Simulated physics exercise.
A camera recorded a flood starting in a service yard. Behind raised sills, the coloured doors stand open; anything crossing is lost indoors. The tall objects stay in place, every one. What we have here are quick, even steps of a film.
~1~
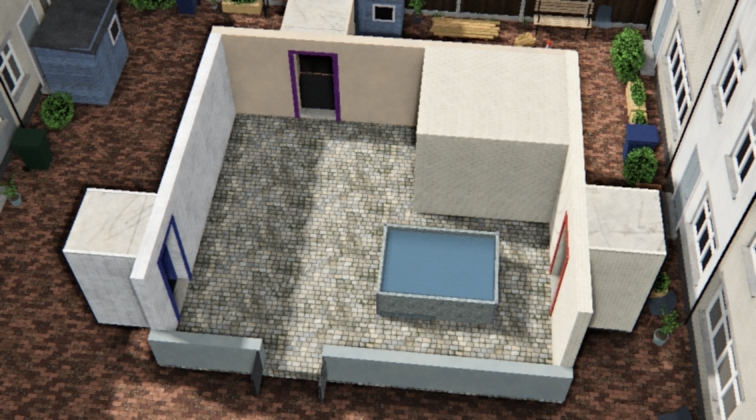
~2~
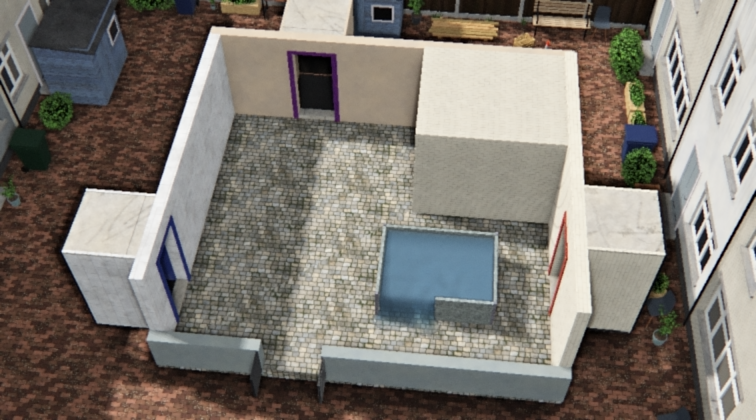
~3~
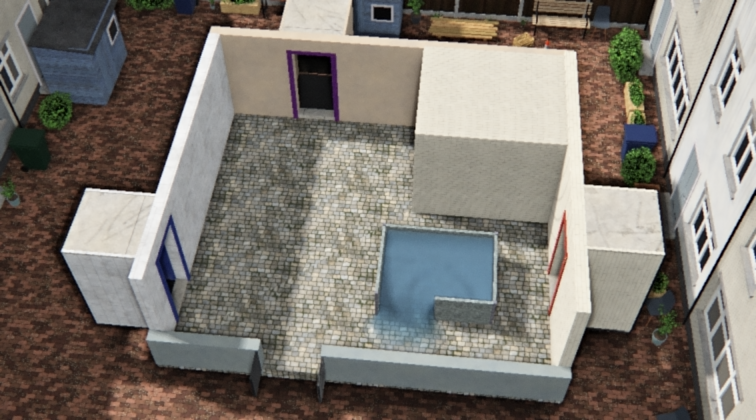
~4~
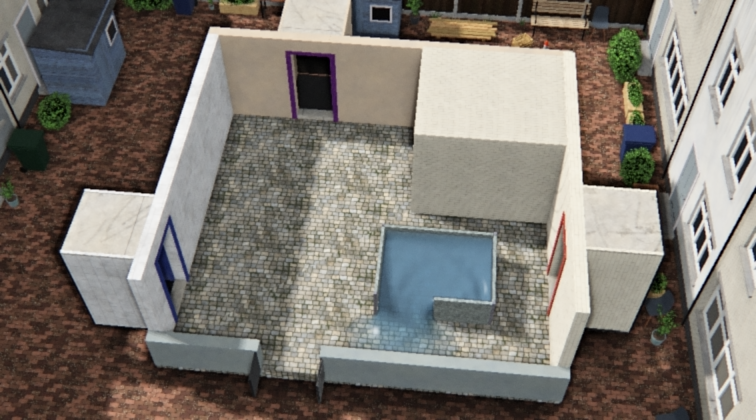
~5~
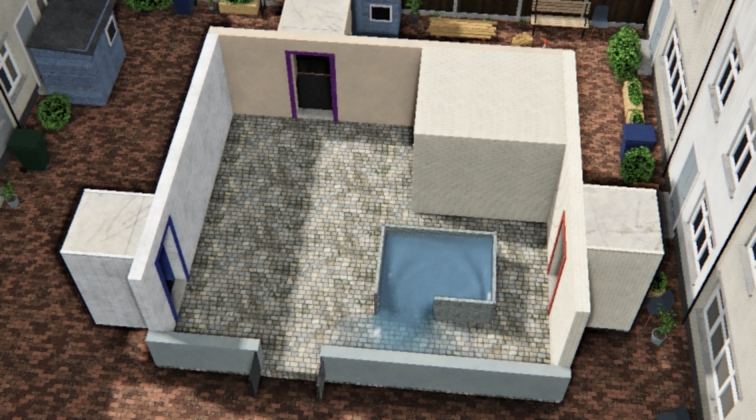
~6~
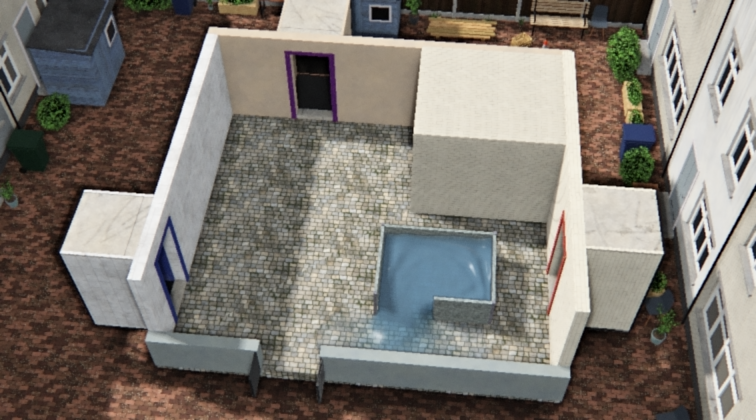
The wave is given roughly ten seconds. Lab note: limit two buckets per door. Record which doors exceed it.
In the end the blue door exceeds two buckets; the red door exceeds two buckets; the purple door never exceeds two buckets.
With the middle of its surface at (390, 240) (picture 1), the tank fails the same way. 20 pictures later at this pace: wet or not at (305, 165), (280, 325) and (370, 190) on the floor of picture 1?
The three spots read left dry, swamped, left dry.
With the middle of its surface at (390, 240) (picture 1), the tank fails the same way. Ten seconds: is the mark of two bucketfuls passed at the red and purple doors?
In short: Red overshoots the limit; purple misses the threshold.
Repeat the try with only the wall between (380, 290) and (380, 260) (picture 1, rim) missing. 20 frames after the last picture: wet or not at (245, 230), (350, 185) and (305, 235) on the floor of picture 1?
Point one reached; point two not reached; point three reached.
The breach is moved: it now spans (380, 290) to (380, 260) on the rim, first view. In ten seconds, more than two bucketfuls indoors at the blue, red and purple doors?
Result: Blue goes past the limit; red remains beneath it; purple remains beneath it.
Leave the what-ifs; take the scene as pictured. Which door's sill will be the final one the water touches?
Answer: The one in purple.
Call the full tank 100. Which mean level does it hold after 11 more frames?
50 percent or so.
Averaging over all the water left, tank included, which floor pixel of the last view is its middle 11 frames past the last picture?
I'd say around (409, 312).
A moment on, water covers 15 % of the floor; the blue door not reached, the red door not reached, the purple door not reached.
Next, water covers 30 % of the floor; the blue door wet at the sill, nothing in, the red door wet at the sill, nothing in, the purple door not reached.
Then, water covers 50 % of the floor; the blue door over two buckets in, the red door under two buckets in, the purple door not reached.
Later, water covers 75 % of the floor; the blue door far over two buckets in, the red door over two buckets in, the purple door not reached.
In the end, water covers 95 % of the floor; the blue door far over two buckets in, the red door over two buckets in, the purple door wet at the sill, nothing in.
